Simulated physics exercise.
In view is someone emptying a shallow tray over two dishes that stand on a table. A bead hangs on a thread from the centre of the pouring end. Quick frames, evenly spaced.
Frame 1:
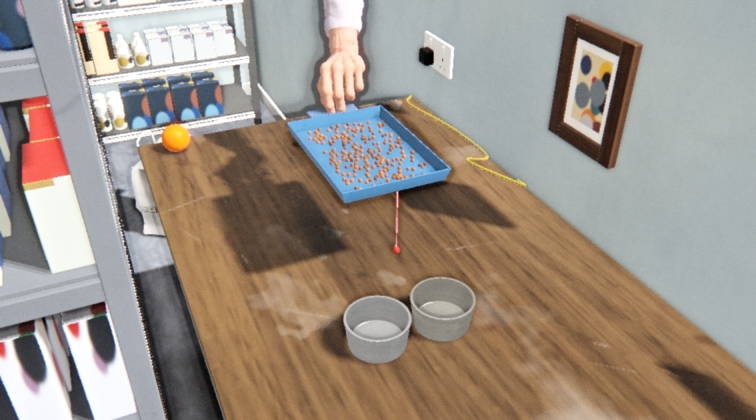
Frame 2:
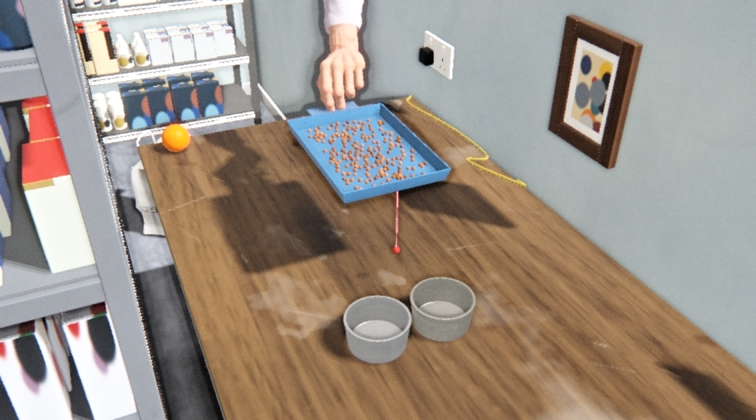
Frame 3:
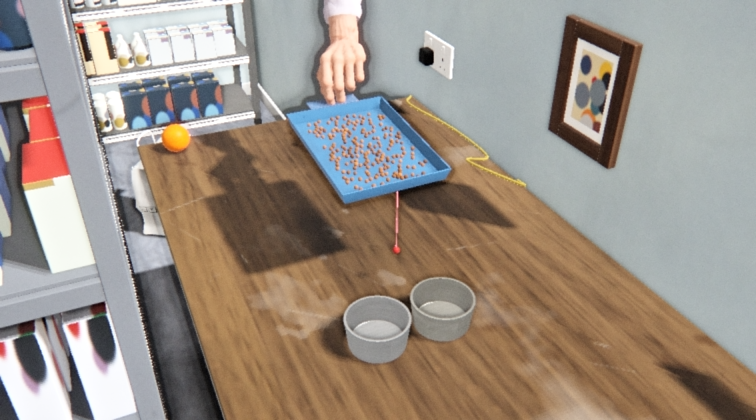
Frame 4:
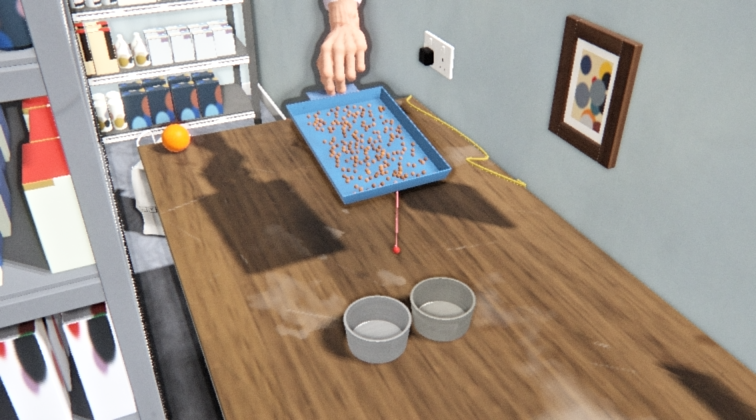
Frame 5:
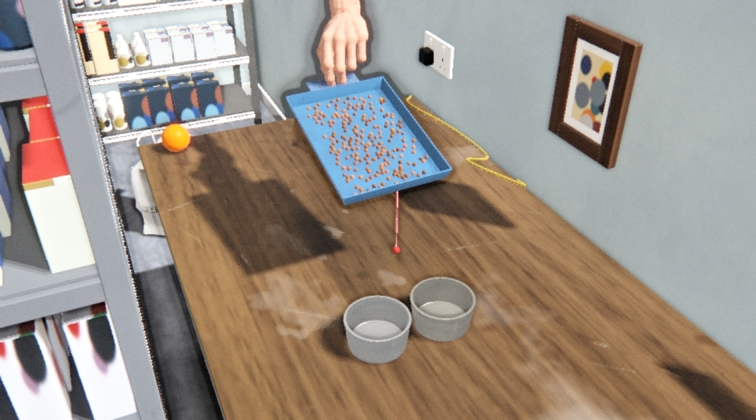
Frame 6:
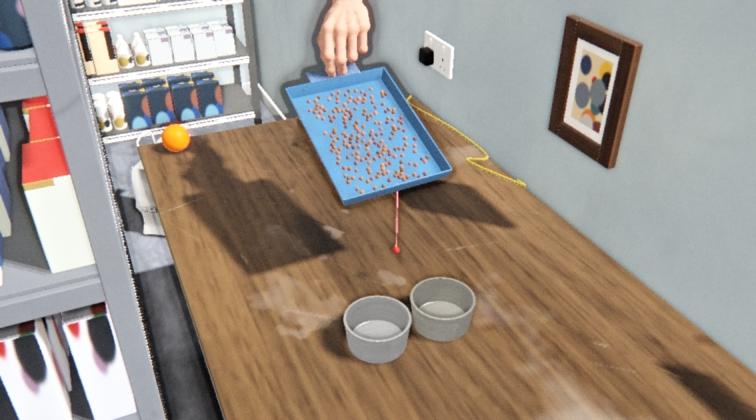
A blue tray of small brown balls tilts gradually as a hand raises its far end.
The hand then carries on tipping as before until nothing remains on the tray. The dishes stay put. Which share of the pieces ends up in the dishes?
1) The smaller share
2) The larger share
(1) The smaller share.
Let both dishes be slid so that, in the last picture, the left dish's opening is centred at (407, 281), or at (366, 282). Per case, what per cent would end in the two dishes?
I'd say about 40 percent, followed by about 80 percent.
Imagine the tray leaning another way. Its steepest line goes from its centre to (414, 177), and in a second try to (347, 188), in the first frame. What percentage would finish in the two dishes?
First case about 0 percent; second case about 0 percent.
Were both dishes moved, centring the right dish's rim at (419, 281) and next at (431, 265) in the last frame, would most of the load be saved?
The pair would catch the greater share the first time and the greater share the second time.
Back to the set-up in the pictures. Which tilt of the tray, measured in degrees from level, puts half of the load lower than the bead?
Roughly 105 degrees.
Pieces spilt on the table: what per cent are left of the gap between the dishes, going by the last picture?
That's roughly 90 per cent of the pieces.
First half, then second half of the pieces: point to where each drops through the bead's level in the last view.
Near (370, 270) to start, and near (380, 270) afterwards.
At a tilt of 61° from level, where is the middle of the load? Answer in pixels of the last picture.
I'd mark the middle close to (378, 190).
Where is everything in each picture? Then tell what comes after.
In the first picture, corners of the pouring end at (345, 191) and (446, 168), level; middle of the load at (362, 156), cereal balls; left dish at (391, 349); right dish at (458, 327); bead on its thread at (396, 250).
In the second picture, corners of the pouring end at (345, 191) and (446, 168), level; middle of the load at (362, 155).
In the third picture, corners of the pouring end at (345, 192) and (446, 168), tipped barely, lowest at the left corner; middle of the load at (362, 152).
In the fourth picture, corners of the pouring end at (345, 193) and (446, 168), tipped a little, lowest at the left corner; middle of the load at (362, 147).
In the fifth picture, corners of the pouring end at (346, 195) and (447, 168), tipped a little, lowest at the left corner; middle of the load at (362, 143).
In the sixth picture, corners of the pouring end at (346, 196) and (447, 168), tipped clearly, lowest at the left corner; middle of the load at (363, 141), about half on the move; left dish at (391, 349); right dish at (458, 327).
Soon after the last picture, tray tipped steeply; nearly all on the tray; a stray few in the left dish; a small part in the air.
A little later, tray tipped right over; about half on the tray; a stray few in the left dish; a stray few in the right dish; a small part outside both; about a third in the air.
Later still, tray tipped past a quarter turn; a small part in the left dish; a stray few in the right dish; nearly all outside both.
At rest, tray tipped past a quarter turn; a small part in the left dish; a stray few in the right dish; nearly all outside both.
